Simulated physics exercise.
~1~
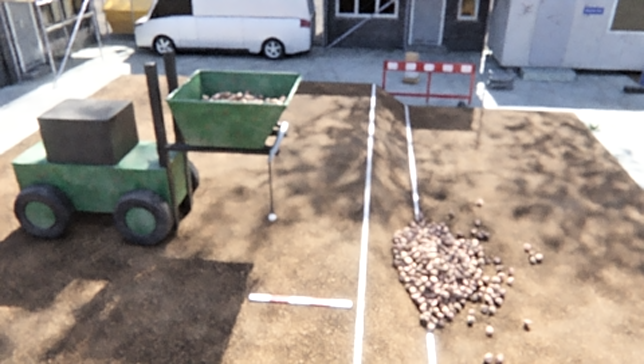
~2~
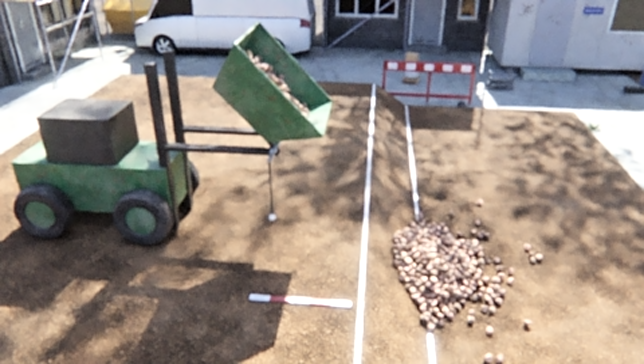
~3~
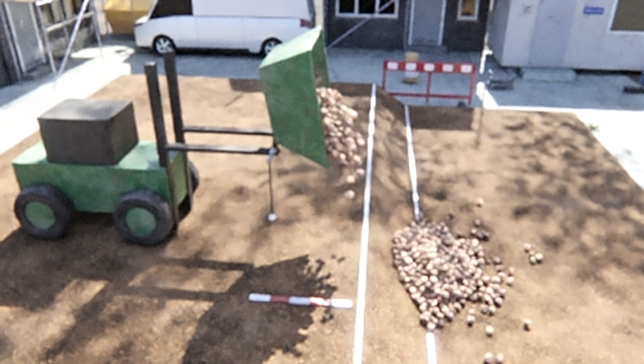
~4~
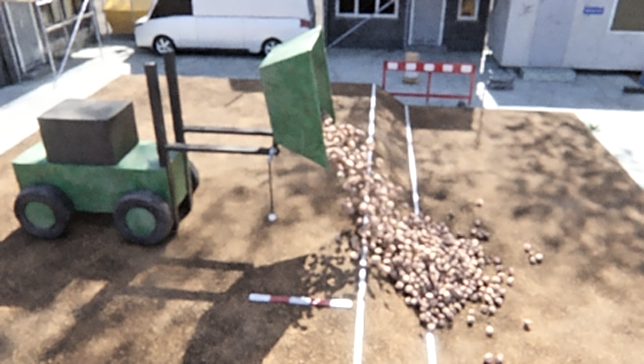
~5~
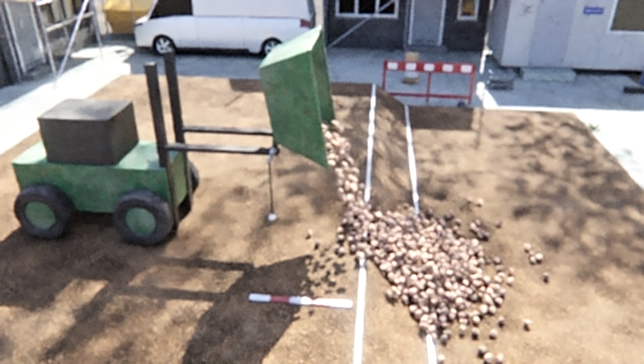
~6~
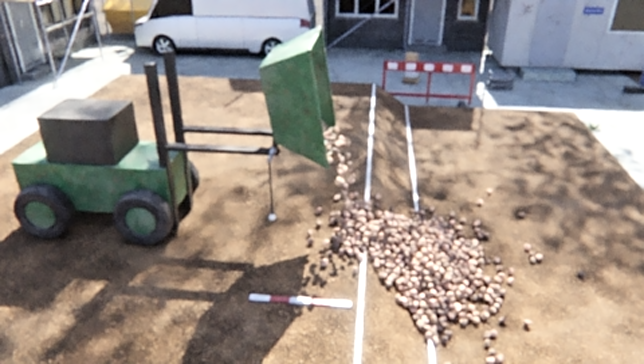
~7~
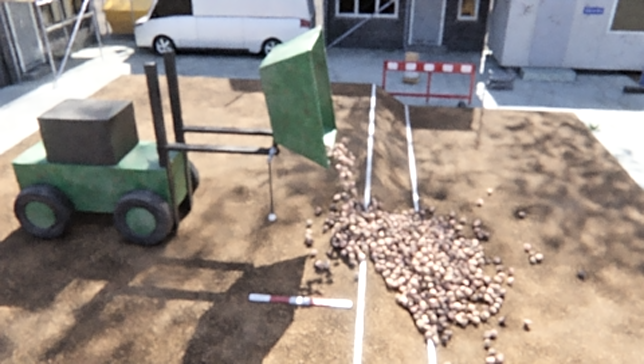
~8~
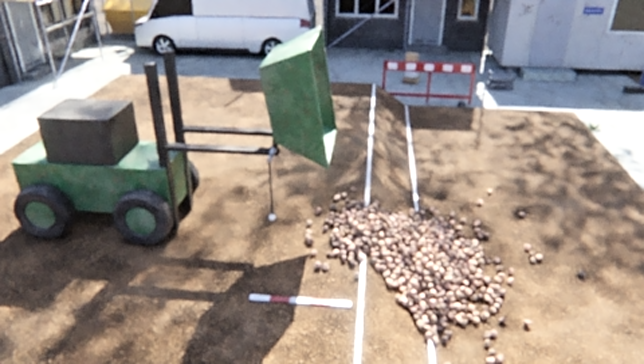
On a sunlit dirt yard, a green forklift tips its skip, spilling brown stones onto an earlier heap across two white lines.
